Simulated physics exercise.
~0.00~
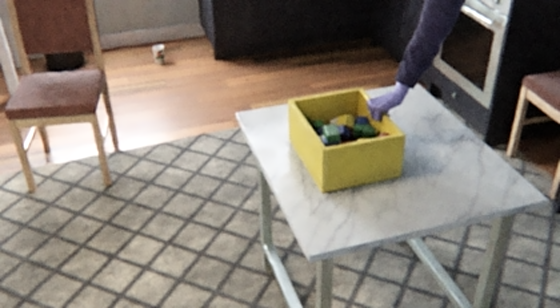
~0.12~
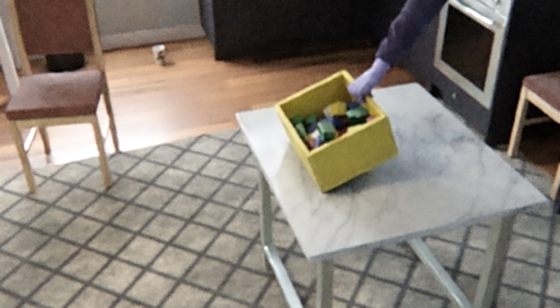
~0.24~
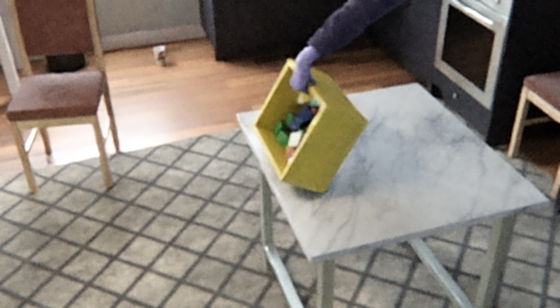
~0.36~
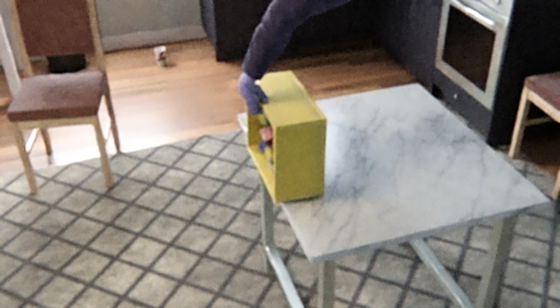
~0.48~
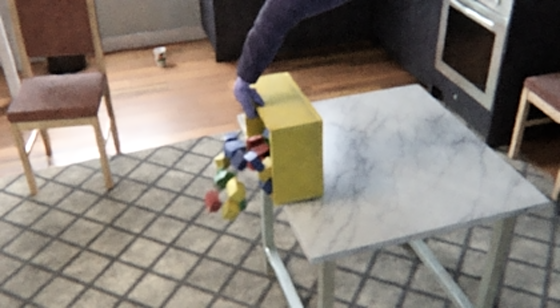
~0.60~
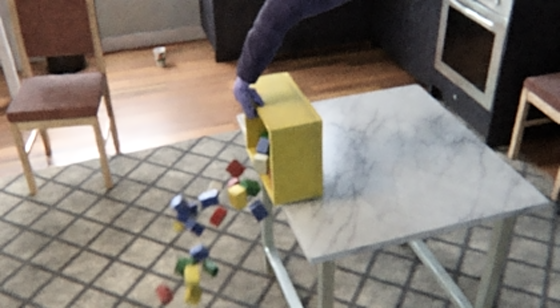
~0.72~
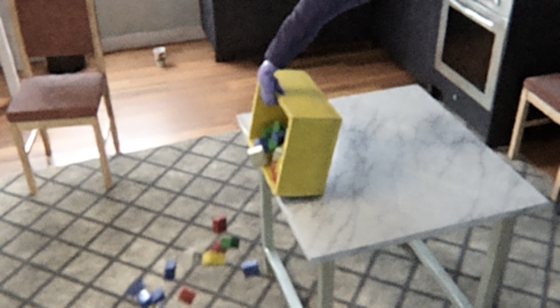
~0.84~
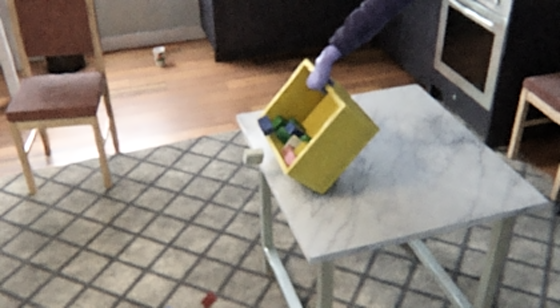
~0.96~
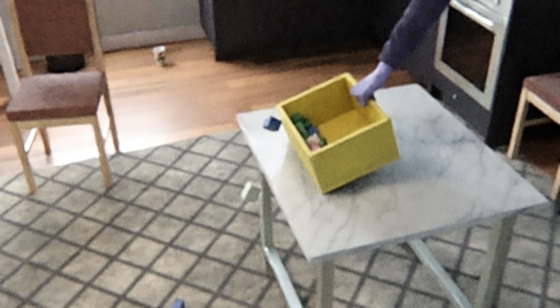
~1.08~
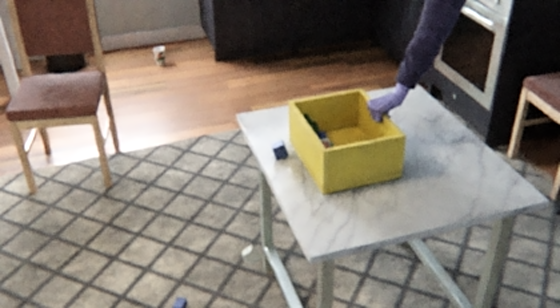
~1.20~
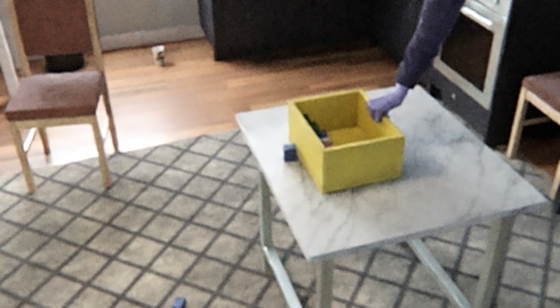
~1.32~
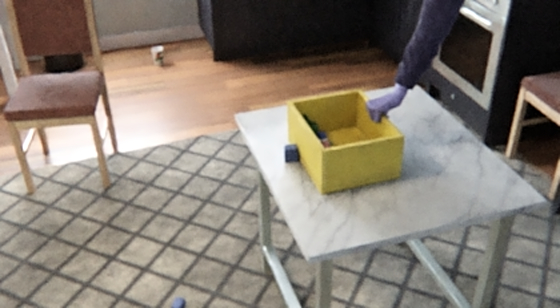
In a room with a patterned grey rug and wooden floor, seen from above by a slightly swaying camera, a yellow tub of colourful toy bricks stands on a white marble-topped table, with chairs at either side. A gloved hand reaching from the upper right grips the tub and tips it leftward until it rests on its side at the table's left edge. Red, blue, green and yellow bricks tumble out and scatter on the rug. The hand then tilts the tub back, and it ends upright with some bricks inside and one dark blue brick beside it.
